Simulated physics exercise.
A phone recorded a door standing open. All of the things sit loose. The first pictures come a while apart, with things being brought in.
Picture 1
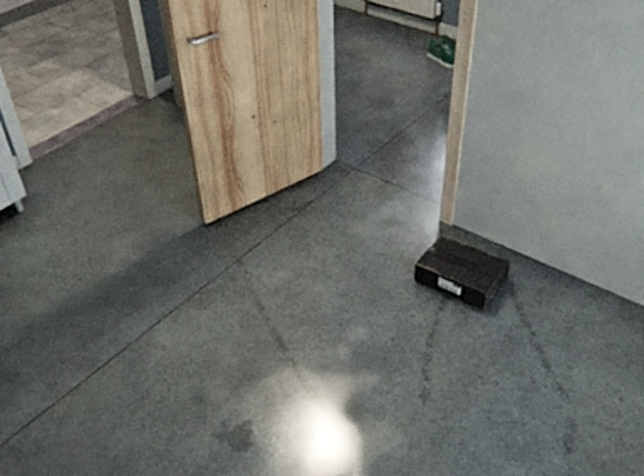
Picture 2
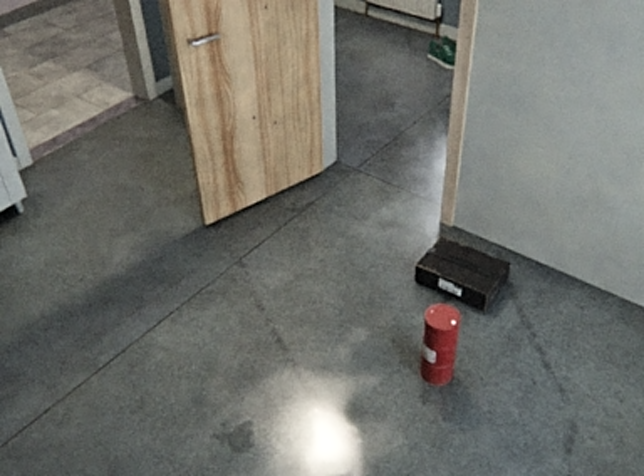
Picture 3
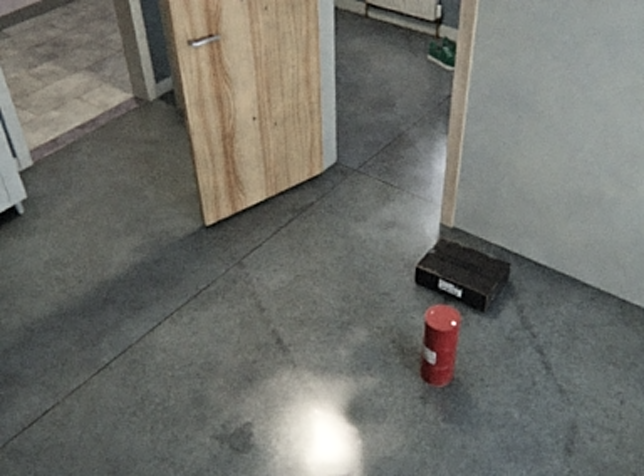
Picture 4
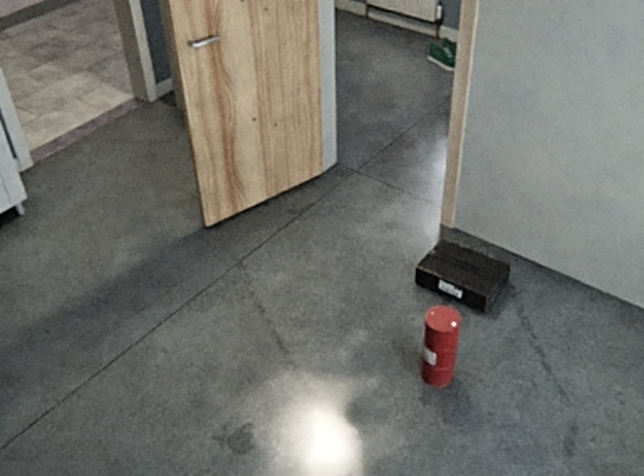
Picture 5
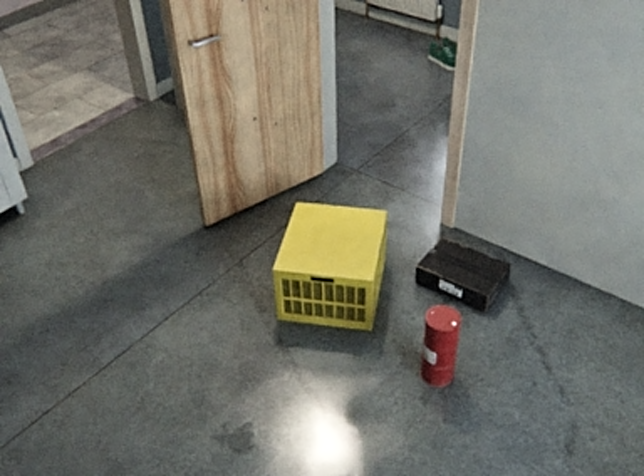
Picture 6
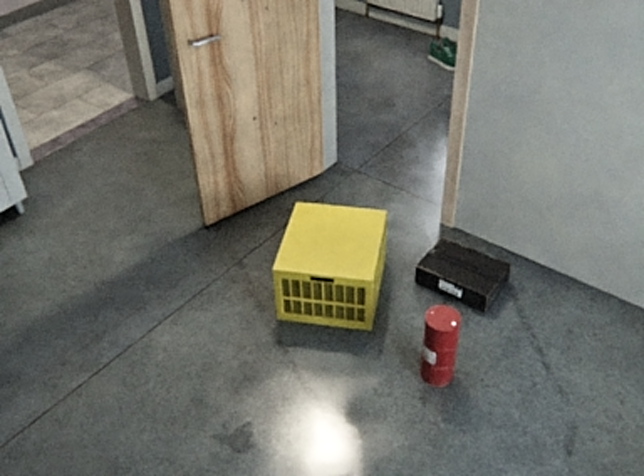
A room with a smooth grey concrete floor is seen from above, with a tiled area beyond an opening at the upper left. A pale wooden door stands wide open near the centre, and a flat black parcel lies by the grey wall at right. A red canister appears in front of the parcel, then a yellow chest to its left, while door and camera stay still.
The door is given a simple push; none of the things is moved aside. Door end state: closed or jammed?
Jammed.
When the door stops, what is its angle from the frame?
Near 65° open.
Then, 0.70 s later than the last frame, door 89° open.
Then, 1.10 s later than the last frame, door 74° open.
When it is over, door 63° open; all 3 as before. End places, in pixels of the last picture, yellow chest near (333, 264).
